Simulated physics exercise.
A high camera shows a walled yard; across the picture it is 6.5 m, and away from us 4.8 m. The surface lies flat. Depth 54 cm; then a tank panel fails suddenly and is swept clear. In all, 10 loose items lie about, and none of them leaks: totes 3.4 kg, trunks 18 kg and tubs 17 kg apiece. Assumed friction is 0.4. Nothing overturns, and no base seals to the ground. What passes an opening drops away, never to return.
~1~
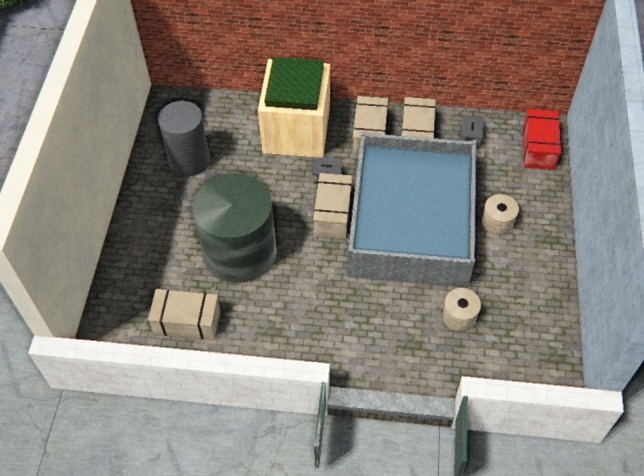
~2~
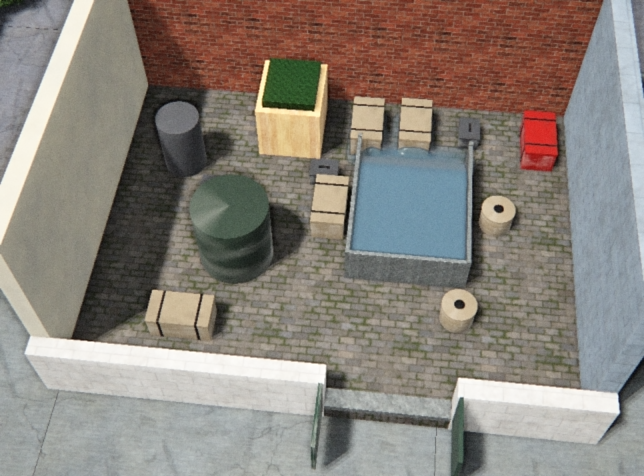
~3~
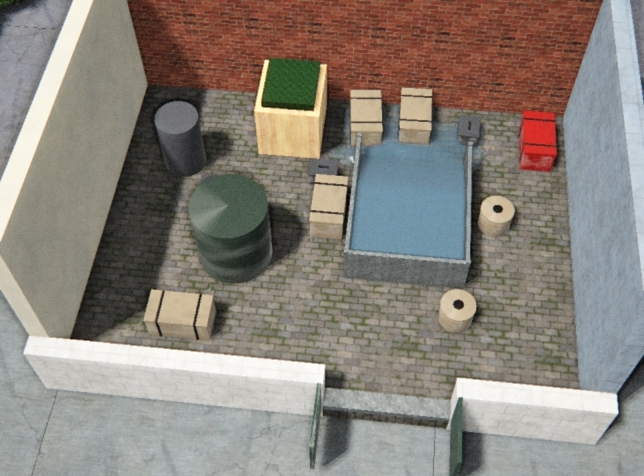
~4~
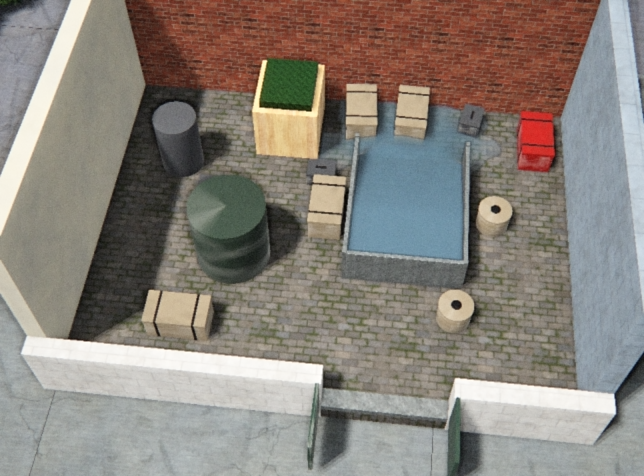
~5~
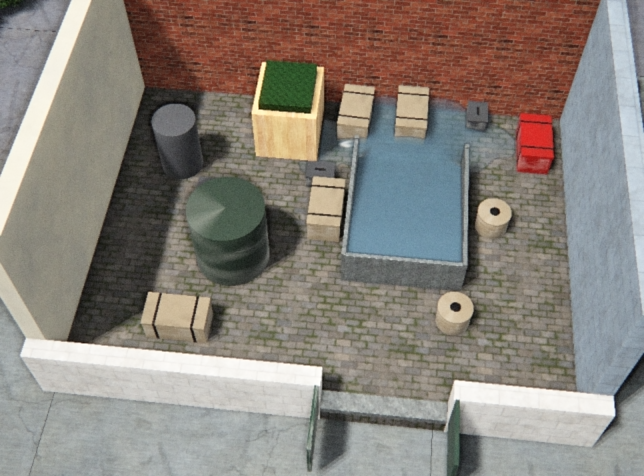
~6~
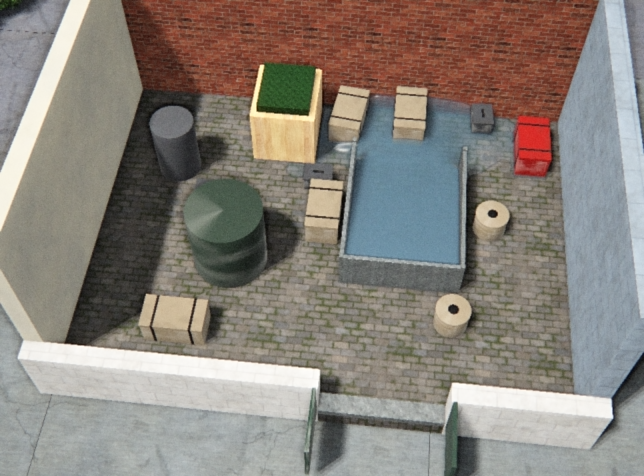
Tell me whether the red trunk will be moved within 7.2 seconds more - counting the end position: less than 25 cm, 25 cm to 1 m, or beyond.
The red trunk? It ends well clear of its start.
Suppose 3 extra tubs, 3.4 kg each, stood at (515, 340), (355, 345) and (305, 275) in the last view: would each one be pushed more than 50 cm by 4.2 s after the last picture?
One by one: Beyond the mark, below the mark, beyond the mark.
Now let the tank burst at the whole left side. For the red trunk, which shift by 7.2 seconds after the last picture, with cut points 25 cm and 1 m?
After that, the red trunk hardly moves.
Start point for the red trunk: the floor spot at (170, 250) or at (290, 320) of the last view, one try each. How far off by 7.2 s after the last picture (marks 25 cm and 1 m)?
Well, the first time it keeps still, and the second time it drifts a modest way.
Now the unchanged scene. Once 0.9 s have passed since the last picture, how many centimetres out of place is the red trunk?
Roughly 20 cm.
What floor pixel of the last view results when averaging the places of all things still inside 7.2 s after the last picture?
Near (327, 265).
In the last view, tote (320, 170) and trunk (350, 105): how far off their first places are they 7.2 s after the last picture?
First 100 cm, then 140 cm.
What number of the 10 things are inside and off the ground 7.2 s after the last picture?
The number is 7.
Then, 0.9 s after the last picture the red trunk is near (542, 143), 0.2 m from its start, aground; 0 of 10 are out; 2 afloat.
Then, 2.8 s after the last picture the red trunk is near (526, 296), 2.7 m from its start, aground; 0 of 10 are out; 2 afloat.
Then, 4.8 s after the last picture the red trunk is near (436, 352), 3.8 m from its start, aground; 0 of 10 are out; 3 afloat.
Then, 7.2 s after the last picture the red trunk is near (300, 292), 4.2 m from its start, afloat; 0 of 10 are out; 7 afloat.
